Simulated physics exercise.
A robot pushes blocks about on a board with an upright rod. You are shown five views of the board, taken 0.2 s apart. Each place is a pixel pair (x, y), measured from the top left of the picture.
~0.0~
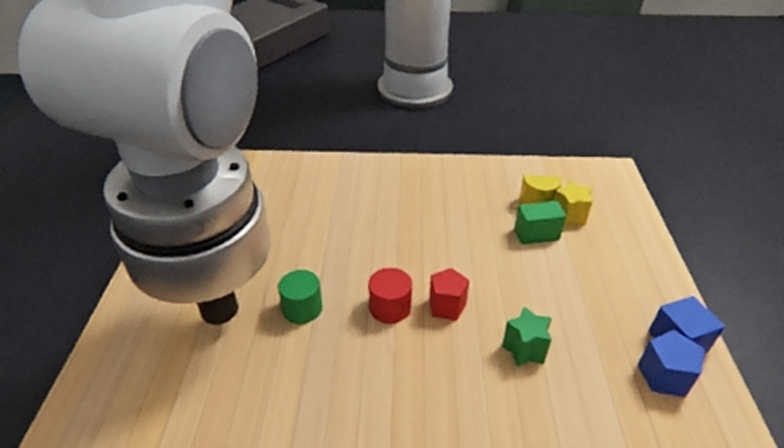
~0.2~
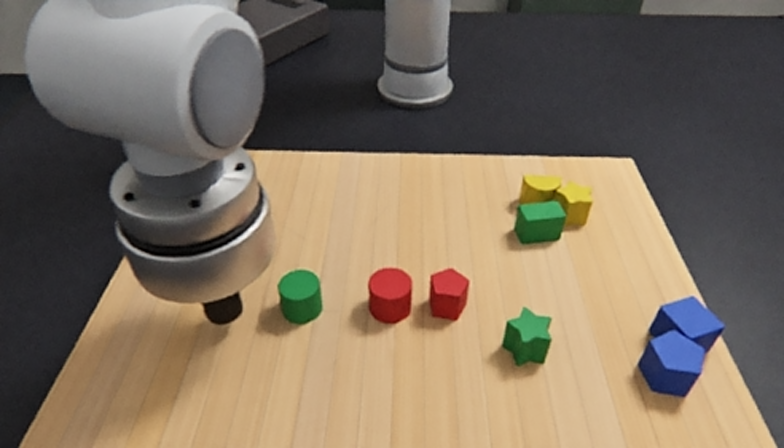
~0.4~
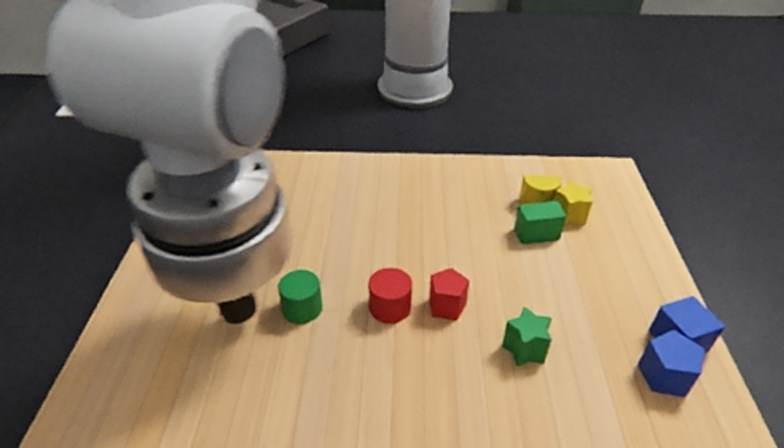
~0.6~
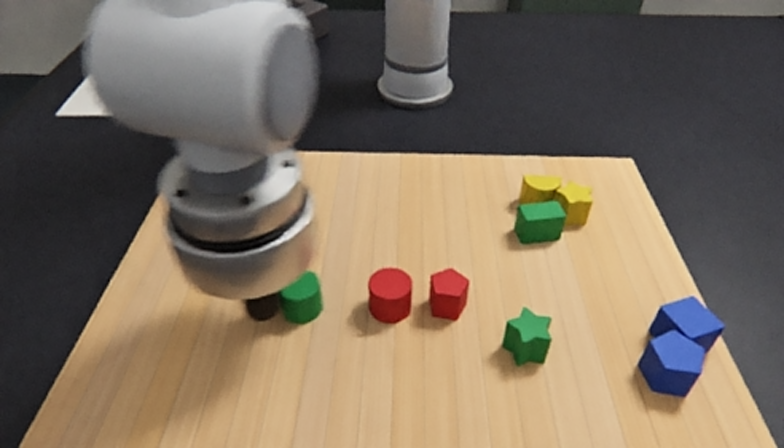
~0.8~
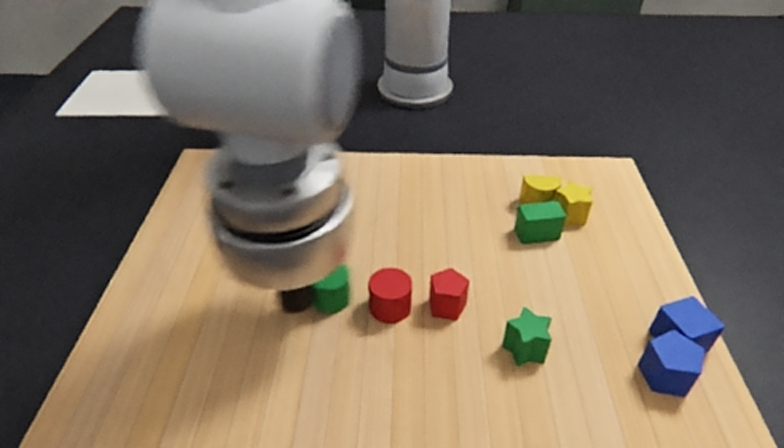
A robot arm with a dark rod moves slowly right across a wooden board toward a green cylinder, while the other coloured blocks sit still. The rod reaches the cylinder's left side, then pushes it right, narrowing the gap to the red cylinder beside a red five-sided block.
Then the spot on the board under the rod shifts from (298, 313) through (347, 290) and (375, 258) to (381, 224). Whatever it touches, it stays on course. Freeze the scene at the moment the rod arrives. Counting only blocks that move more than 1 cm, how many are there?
I'd say just one block gets shifted by more than about 1 cm.
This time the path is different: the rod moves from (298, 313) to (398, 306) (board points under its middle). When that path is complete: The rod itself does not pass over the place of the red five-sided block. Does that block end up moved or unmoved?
It ends up somewhere else.
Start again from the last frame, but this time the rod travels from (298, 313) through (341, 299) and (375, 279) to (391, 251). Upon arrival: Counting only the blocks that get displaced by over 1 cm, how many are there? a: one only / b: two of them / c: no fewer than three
a.
On the path given first. One third of the way, rod at (347, 277); green circle at (379, 252).
Two thirds of the way, rod at (375, 245); green circle at (411, 234).
At the end, rod at (380, 212); green circle at (412, 233); red circle still.
